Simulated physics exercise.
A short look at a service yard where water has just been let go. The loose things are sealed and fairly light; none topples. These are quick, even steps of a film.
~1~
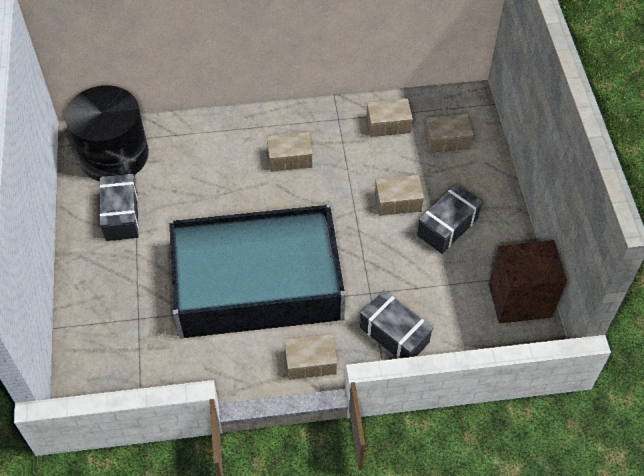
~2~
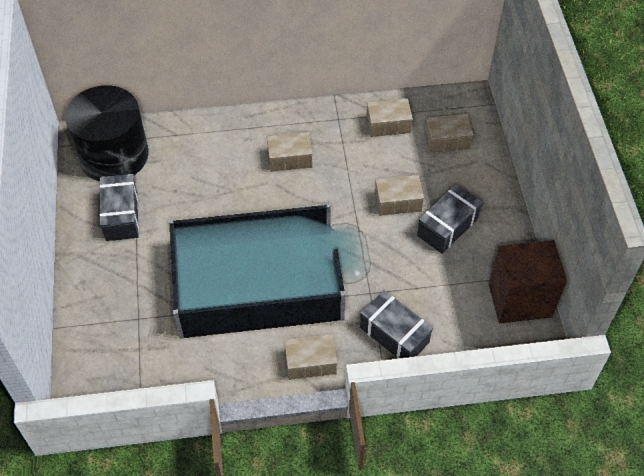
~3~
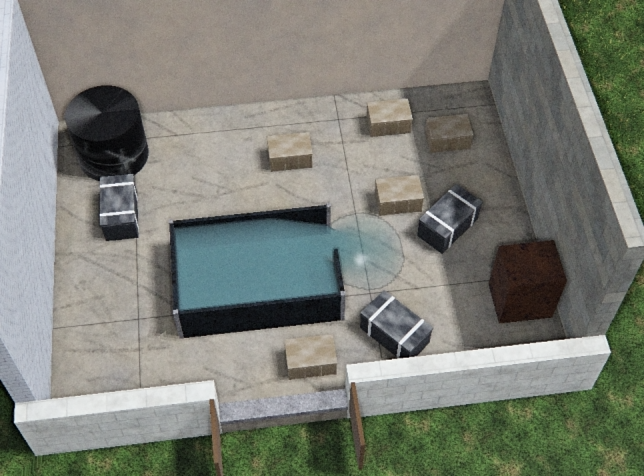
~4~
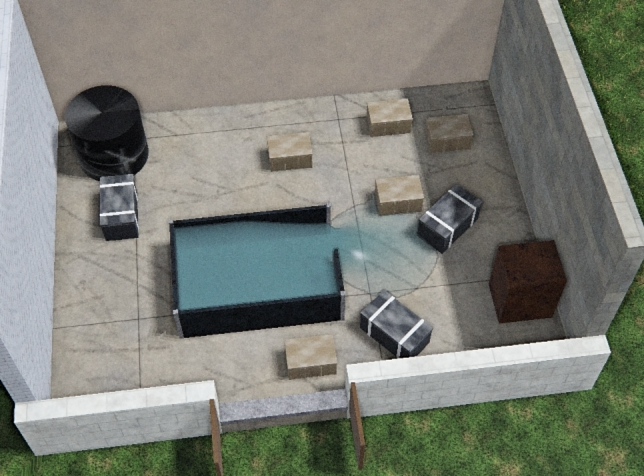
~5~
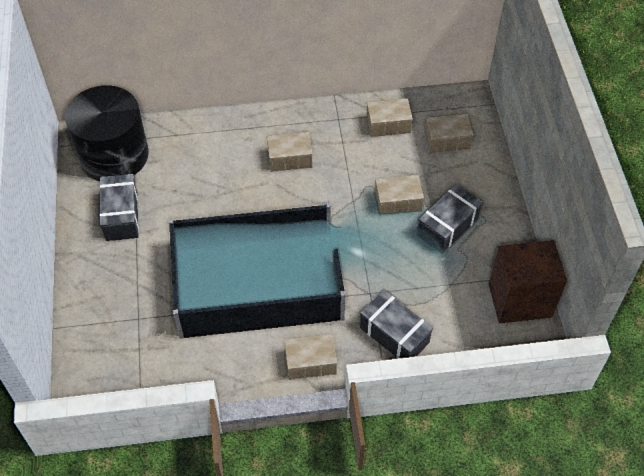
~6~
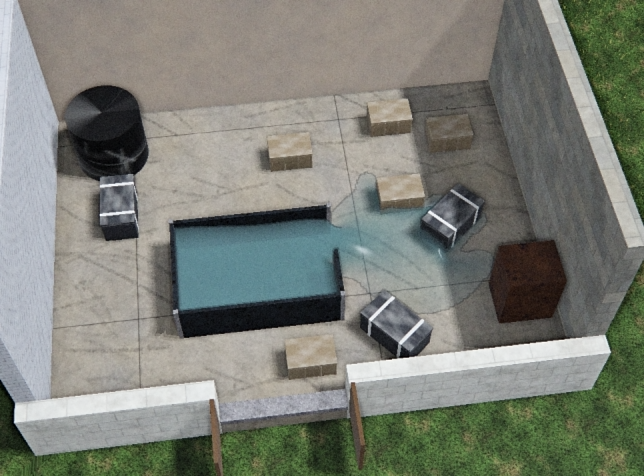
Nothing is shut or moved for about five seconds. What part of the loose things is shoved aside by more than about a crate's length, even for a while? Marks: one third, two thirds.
That comes to between one and two thirds.
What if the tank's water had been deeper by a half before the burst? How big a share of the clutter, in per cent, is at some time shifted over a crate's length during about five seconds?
Near 50 in a hundred.
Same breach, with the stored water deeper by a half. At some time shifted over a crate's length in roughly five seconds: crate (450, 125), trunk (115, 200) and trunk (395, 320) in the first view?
In that order: Swept aside, no, less than that.
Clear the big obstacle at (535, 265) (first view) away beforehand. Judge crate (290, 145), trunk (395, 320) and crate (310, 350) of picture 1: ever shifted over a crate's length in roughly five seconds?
One after the other: Under that, never so far, under that.
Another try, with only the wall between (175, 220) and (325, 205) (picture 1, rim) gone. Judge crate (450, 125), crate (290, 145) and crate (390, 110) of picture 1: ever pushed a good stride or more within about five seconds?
As listed: That far or more, that far or more, moved that far.
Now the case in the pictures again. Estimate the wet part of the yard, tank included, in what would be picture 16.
I make it 40 per cent.
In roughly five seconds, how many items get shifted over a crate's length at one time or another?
4 of them.
A moment on, 0 of 8 are well off their spots; 0 afloat.
Next, 2 of 8 are well off their spots; 1 afloat.
Later, 3 of 8 are well off their spots; 3 afloat.
In the end, 4 of 8 are well off their spots, and 4 have been at some point; 2 afloat.
